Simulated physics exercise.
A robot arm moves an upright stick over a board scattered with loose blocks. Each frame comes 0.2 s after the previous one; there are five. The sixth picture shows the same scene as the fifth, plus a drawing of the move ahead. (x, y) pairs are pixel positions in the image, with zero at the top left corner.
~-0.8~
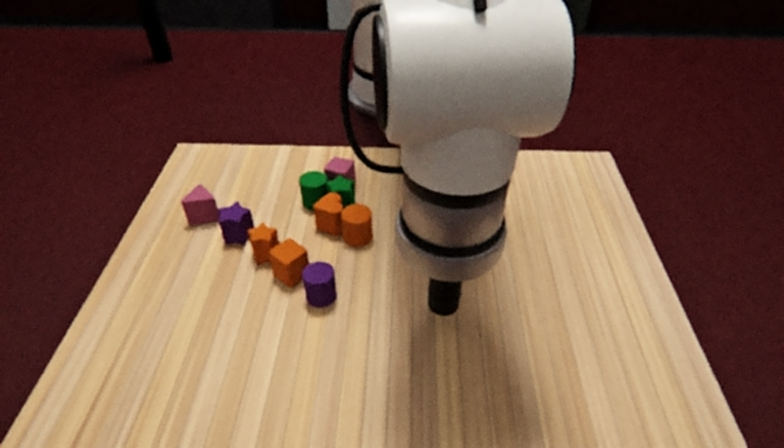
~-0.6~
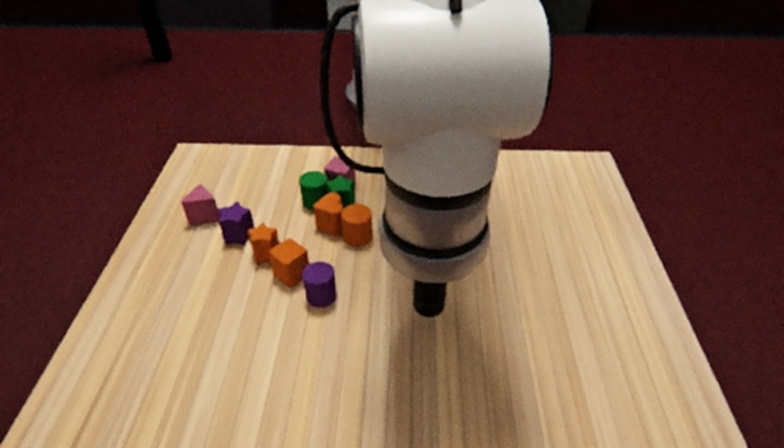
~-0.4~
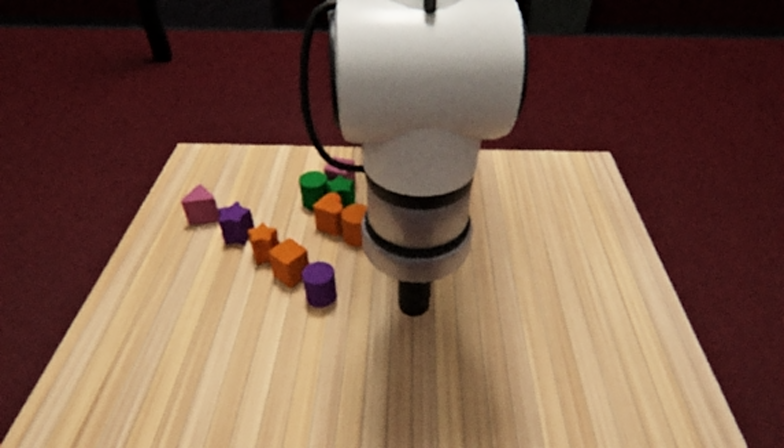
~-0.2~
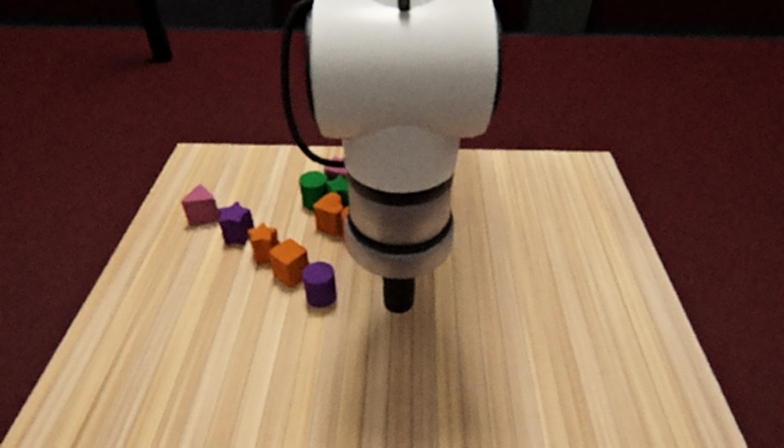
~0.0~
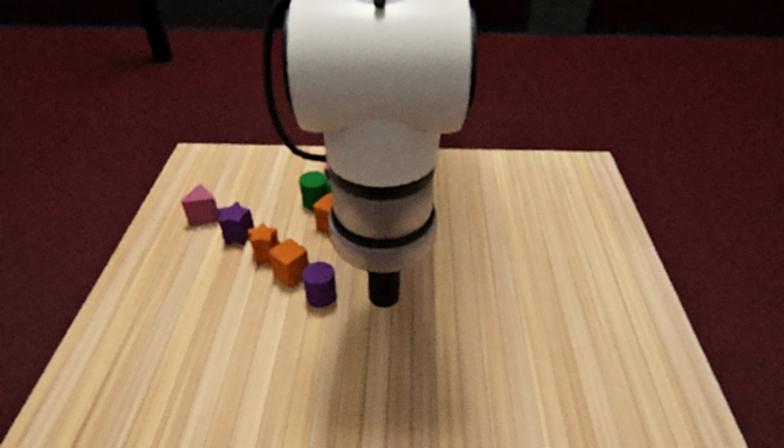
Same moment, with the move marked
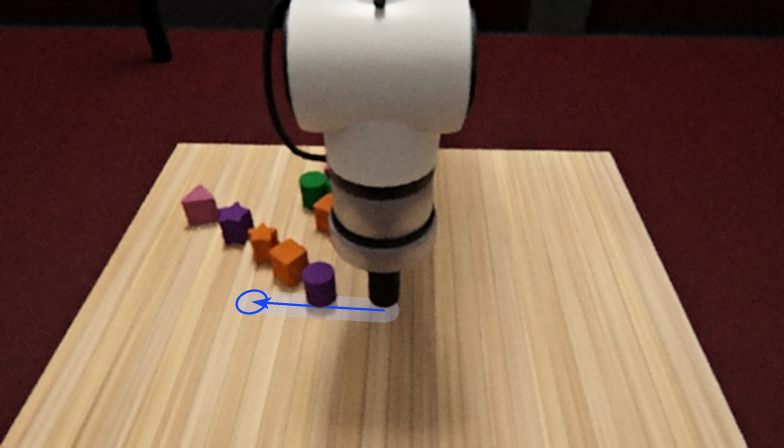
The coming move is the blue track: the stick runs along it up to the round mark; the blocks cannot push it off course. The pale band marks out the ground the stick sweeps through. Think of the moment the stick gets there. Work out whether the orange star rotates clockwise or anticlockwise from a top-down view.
It is turned anticlockwise.
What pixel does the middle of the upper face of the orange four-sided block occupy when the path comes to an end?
Its top centre lands on (278, 236).
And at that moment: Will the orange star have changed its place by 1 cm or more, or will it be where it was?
By the end it has moved.
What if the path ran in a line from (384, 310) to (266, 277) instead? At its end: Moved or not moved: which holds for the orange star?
Answer: Moved.
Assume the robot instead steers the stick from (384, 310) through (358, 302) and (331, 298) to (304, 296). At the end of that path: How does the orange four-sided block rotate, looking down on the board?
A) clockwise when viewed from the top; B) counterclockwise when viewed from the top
Letter A.
The line goes straight from (384, 310) to (252, 302).
The first path, step by step. One third of the way, stick at (338, 295); purple circular block at (313, 270).
Two thirds of the way, stick at (292, 292); orange star at (259, 227), turned 15° anticlockwise; orange four-sided block at (279, 240), turned 30° clockwise; purple circular block at (279, 261).
At the end, stick at (248, 289); orange star at (260, 223), turned 40° anticlockwise; orange four-sided block at (278, 236), turned 55° clockwise; purple circular block at (256, 256).
